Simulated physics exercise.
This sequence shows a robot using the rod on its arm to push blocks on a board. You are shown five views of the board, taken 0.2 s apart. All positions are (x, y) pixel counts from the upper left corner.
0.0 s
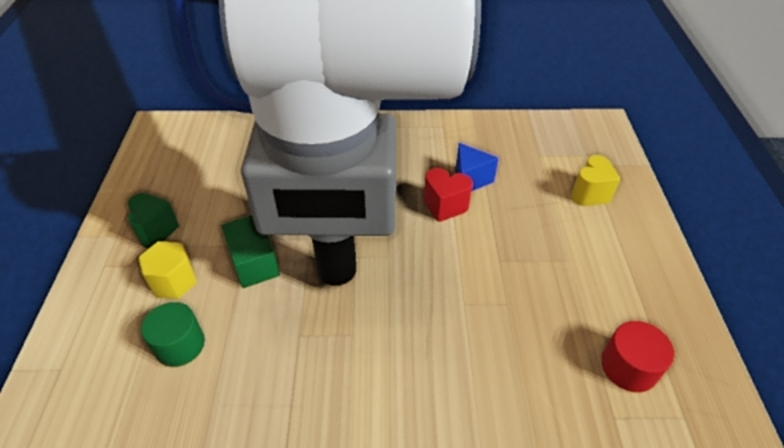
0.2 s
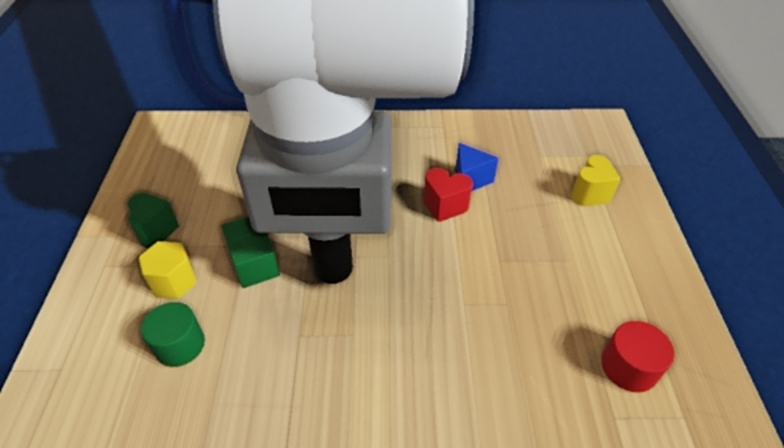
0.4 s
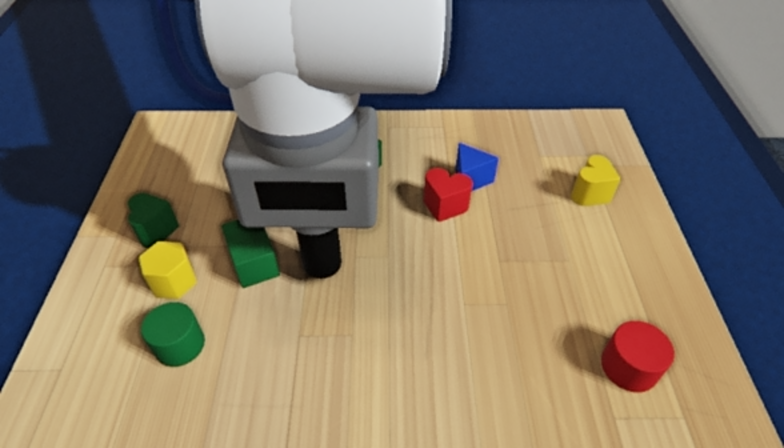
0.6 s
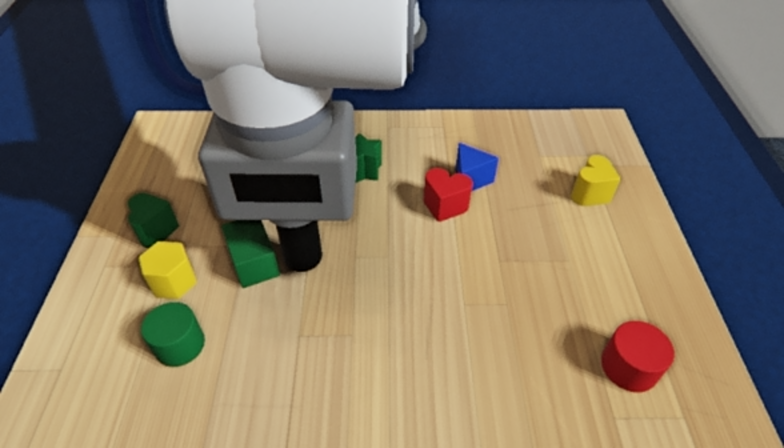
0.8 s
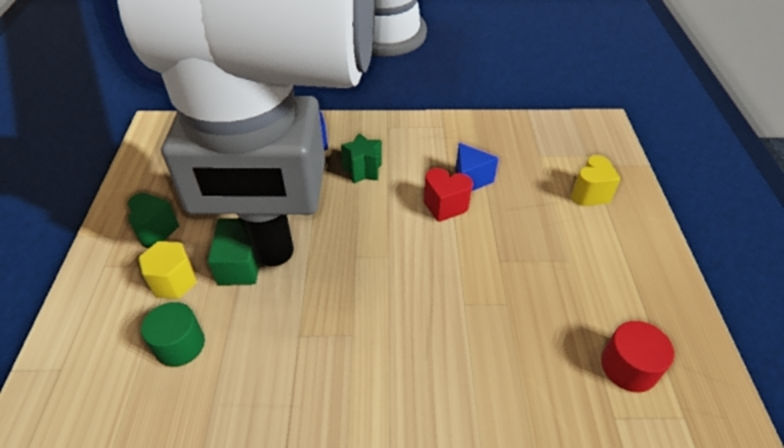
The robot arm's black rod slid left across the wooden board, slowly at first, then nudged a green block slightly left toward the yellow one, while the red, blue and other blocks stayed still.
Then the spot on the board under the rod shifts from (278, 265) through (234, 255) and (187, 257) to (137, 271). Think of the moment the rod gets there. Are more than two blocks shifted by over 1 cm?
That would be a no.
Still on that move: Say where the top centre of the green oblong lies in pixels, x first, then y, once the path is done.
Its top middle is near (79, 263).
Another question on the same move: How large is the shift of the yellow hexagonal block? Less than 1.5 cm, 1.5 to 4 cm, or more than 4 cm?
My answer is that it shifts over 4 cm.
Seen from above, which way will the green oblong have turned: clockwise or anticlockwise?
The twist is anticlockwise.
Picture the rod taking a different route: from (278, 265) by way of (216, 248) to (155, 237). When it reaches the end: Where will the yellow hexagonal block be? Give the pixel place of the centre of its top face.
About (108, 279).
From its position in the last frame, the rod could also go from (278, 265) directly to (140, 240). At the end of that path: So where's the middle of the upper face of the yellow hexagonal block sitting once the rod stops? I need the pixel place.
By then it is at (95, 283).
The first path, step by step. One third of the way, rod (230, 243); yellow hexagonal block (144, 263); green oblong (184, 236), turned 20° anticlockwise.
Two thirds of the way, rod (180, 246); green heart (141, 205), turned 15° clockwise; yellow hexagonal block (95, 278); green oblong (132, 246), turned 35° anticlockwise.
At the end, rod (131, 259); green heart (141, 205), turned 20° clockwise; yellow hexagonal block (44, 300), turned 20° anticlockwise; green round block still; green oblong (79, 263), turned 45° anticlockwise.
